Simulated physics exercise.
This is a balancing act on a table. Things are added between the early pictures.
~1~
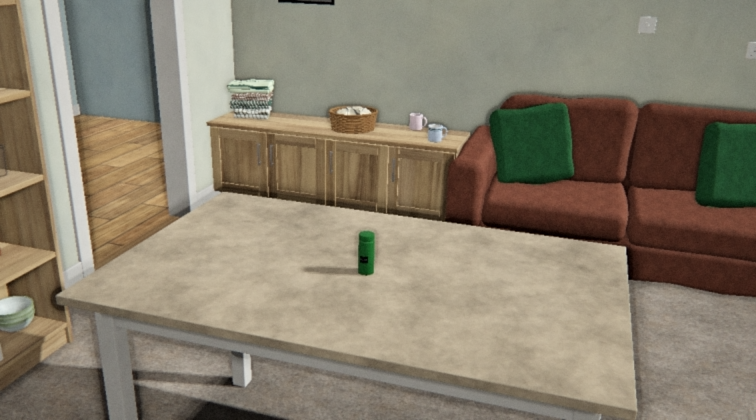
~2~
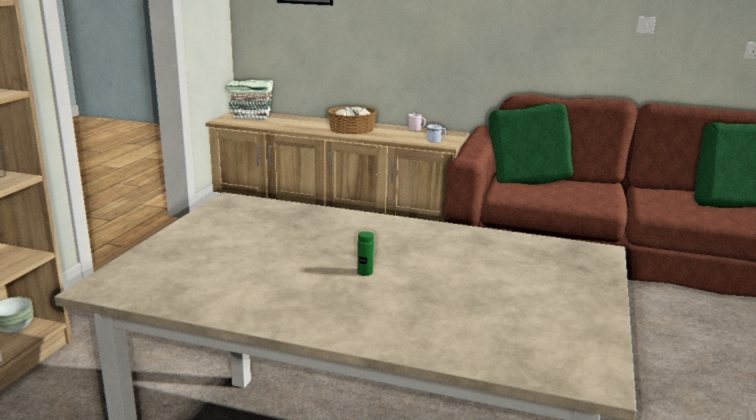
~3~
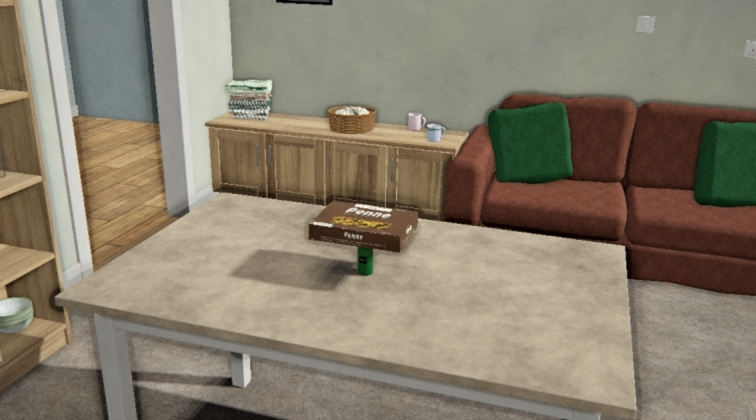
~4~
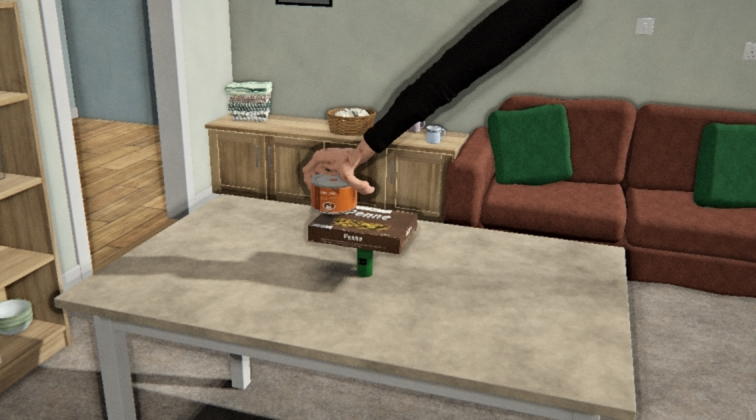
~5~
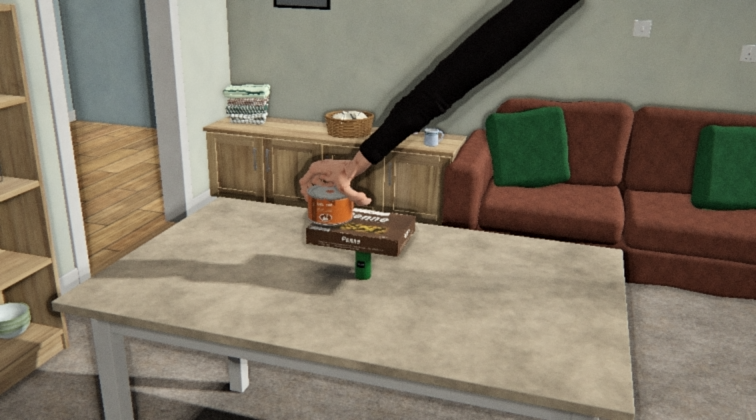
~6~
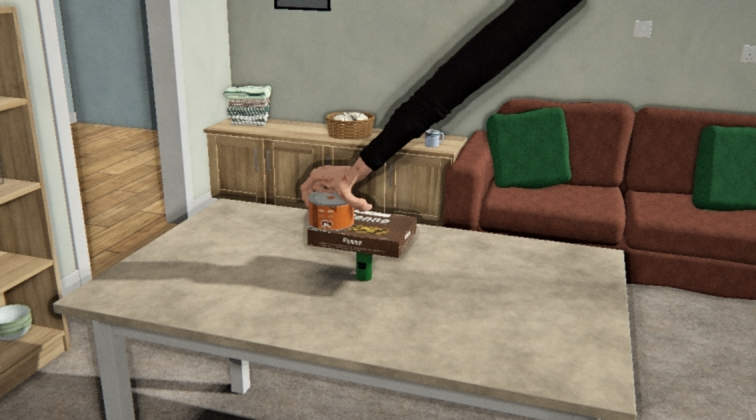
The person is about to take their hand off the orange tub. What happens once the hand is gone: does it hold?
In the end the stack loses its balance.
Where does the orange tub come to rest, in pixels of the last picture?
Around (287, 264).
Then, 0.50 s on from there, orange tub now fallen; brown packet turned 66° from how it was put.
Then, 0.90 s on from there, brown packet on its side.
Then, 1.50 s on from there, green shaker and brown packet now fallen.
In the end, fallen, orange tub, green shaker and brown packet. At the end, from the last picture's camera, orange tub near (287, 264). The stack comes apart.
